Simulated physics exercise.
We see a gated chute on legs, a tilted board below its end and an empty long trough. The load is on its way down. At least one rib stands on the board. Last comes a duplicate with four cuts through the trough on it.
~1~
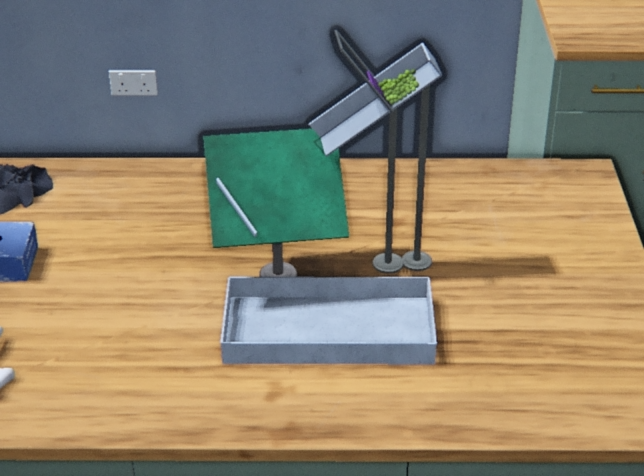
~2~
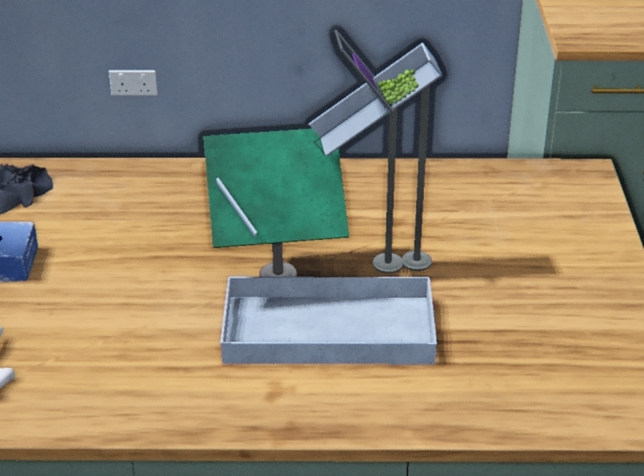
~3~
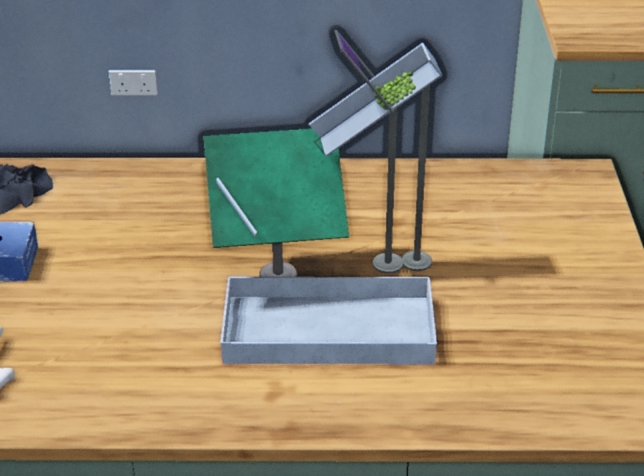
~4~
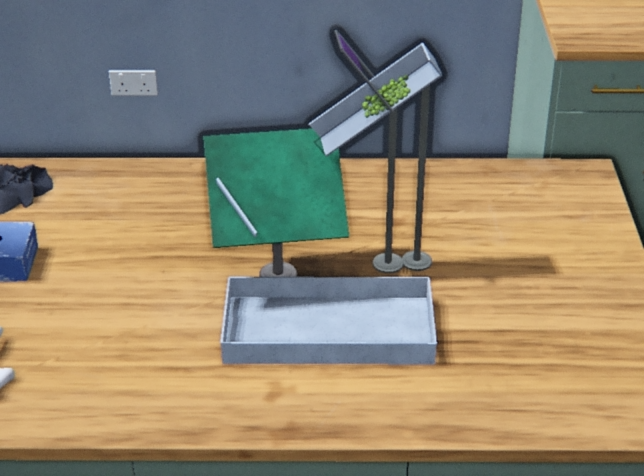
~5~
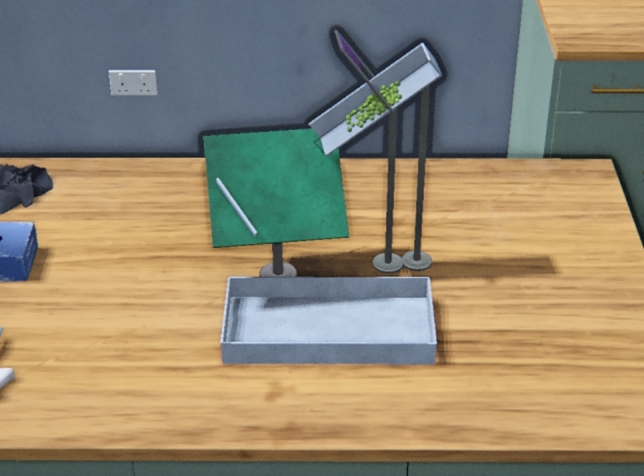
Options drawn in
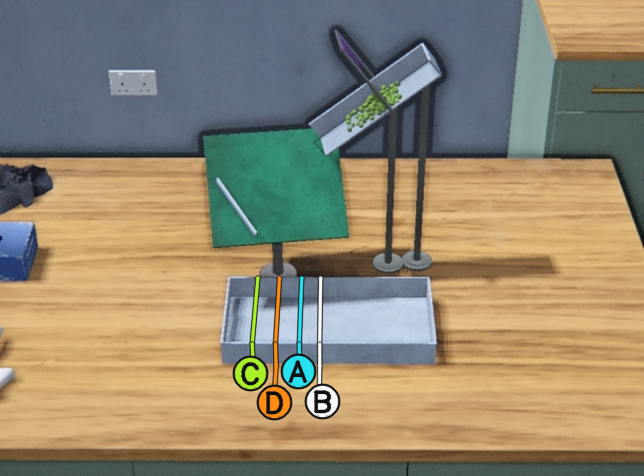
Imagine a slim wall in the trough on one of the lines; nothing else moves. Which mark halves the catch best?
Line D does it best.
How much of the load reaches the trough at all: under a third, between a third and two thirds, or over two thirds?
Over two thirds.
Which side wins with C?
The right side.
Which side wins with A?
More lands on the left.
On the marked copy, line A crosses the front rim at (299, 343); line B crosses the front rim at (319, 343); line C crosses the front rim at (252, 343); line D crosses the front rim at (275, 343).
Choosing A, of what is caught, all but a few on the left of the divider, a small share on the right.
Choosing B, of what is caught, the whole lot on the left of the divider, none at all on the right.
Choosing C, of what is caught, a small share on the left of the divider, all but a few on the right.
Choosing D, of what is caught, close to half on the left of the divider, close to half on the right.
